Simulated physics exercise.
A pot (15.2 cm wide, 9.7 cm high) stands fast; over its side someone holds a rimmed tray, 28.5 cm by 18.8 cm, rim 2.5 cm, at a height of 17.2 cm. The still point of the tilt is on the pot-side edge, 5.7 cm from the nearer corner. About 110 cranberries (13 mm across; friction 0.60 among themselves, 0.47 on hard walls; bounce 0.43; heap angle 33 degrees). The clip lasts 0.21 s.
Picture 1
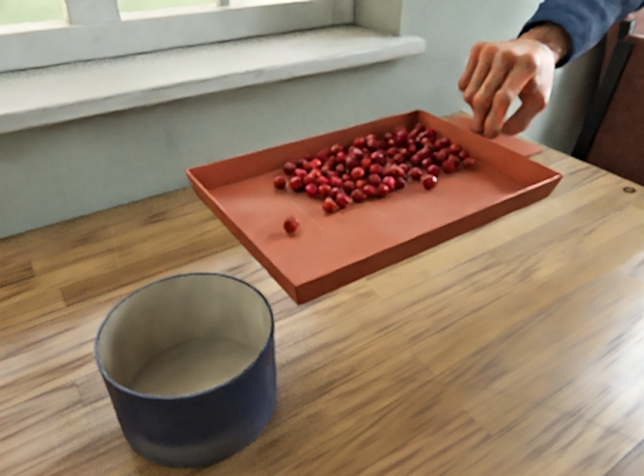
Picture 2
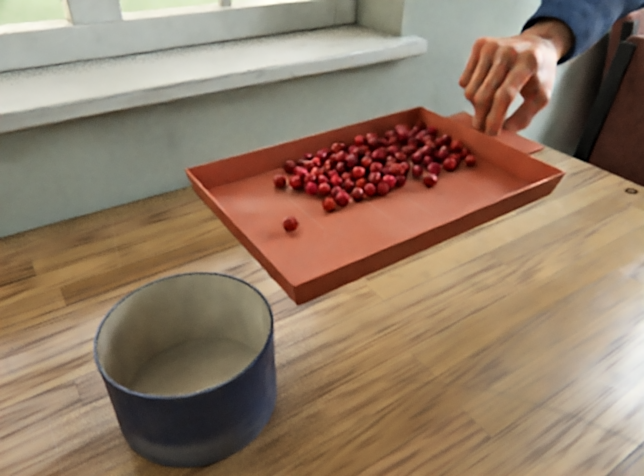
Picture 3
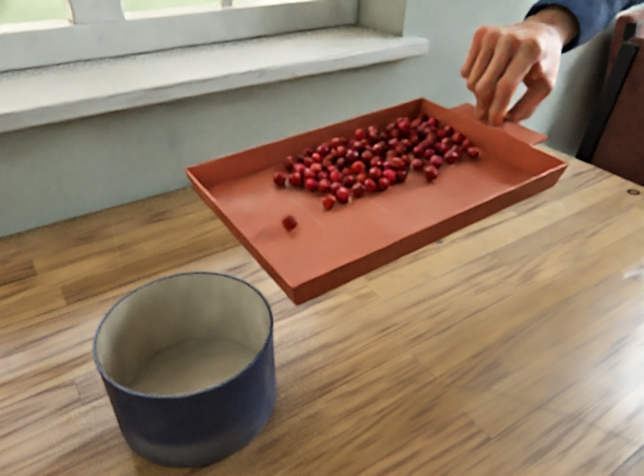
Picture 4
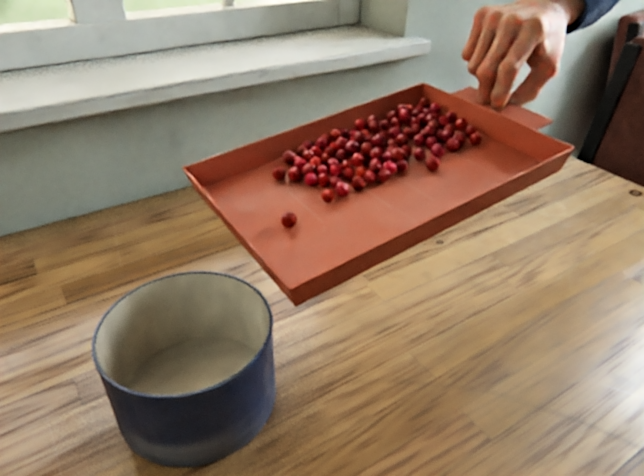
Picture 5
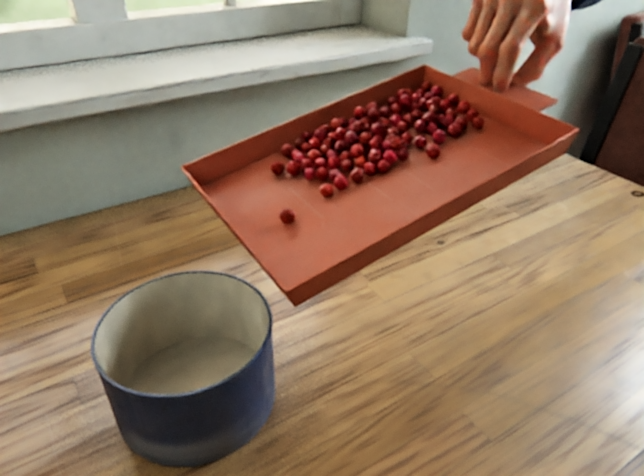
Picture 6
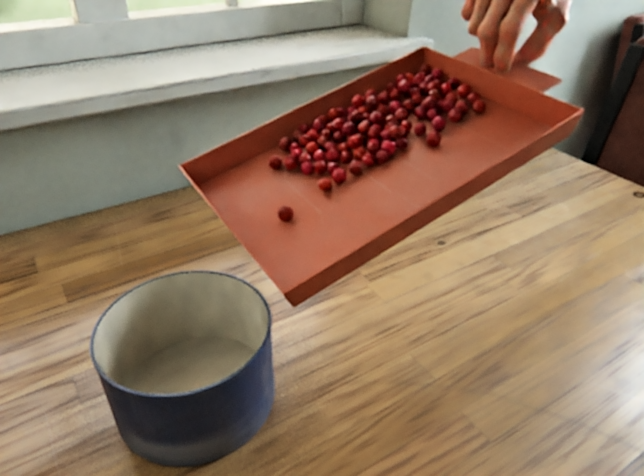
On a wooden table by a window, a dark blue pot stands while a hand holds a reddish-brown tray of red berries above it, then steadily raises the tray's right end, the berries keeping their places on it.
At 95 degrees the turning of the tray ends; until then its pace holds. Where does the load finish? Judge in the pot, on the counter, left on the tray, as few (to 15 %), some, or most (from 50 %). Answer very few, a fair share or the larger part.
Pot the larger part, counter a fair share, tray very few.
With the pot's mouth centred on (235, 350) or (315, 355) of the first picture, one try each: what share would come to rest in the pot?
About 70 and 25 per cent.
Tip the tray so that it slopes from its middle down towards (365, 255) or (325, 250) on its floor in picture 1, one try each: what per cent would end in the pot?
About 0 and 15 per cent.
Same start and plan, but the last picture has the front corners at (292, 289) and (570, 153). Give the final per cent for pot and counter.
Pot 0, counter 100.
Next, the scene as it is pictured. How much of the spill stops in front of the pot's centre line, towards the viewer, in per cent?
Some 90 per cent.
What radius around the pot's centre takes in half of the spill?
About 16 cm.
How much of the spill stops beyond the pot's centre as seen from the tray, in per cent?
Some 80 per cent.
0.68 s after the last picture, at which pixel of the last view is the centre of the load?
Near (224, 244).
Then, 0.41 s after the last picture, tilt 53 degrees; the tray holds 100 %, the pot 0 %.
Then, 0.68 s after the last picture, tilt 79 degrees; the tray holds 65 %, the pot 15 %.
Then, 1.06 s after the last picture, tilt 95 degrees; the tray holds 20 %, the pot 35 %.
In the end, pot 65 %, counter 35 %, tray 0 %.
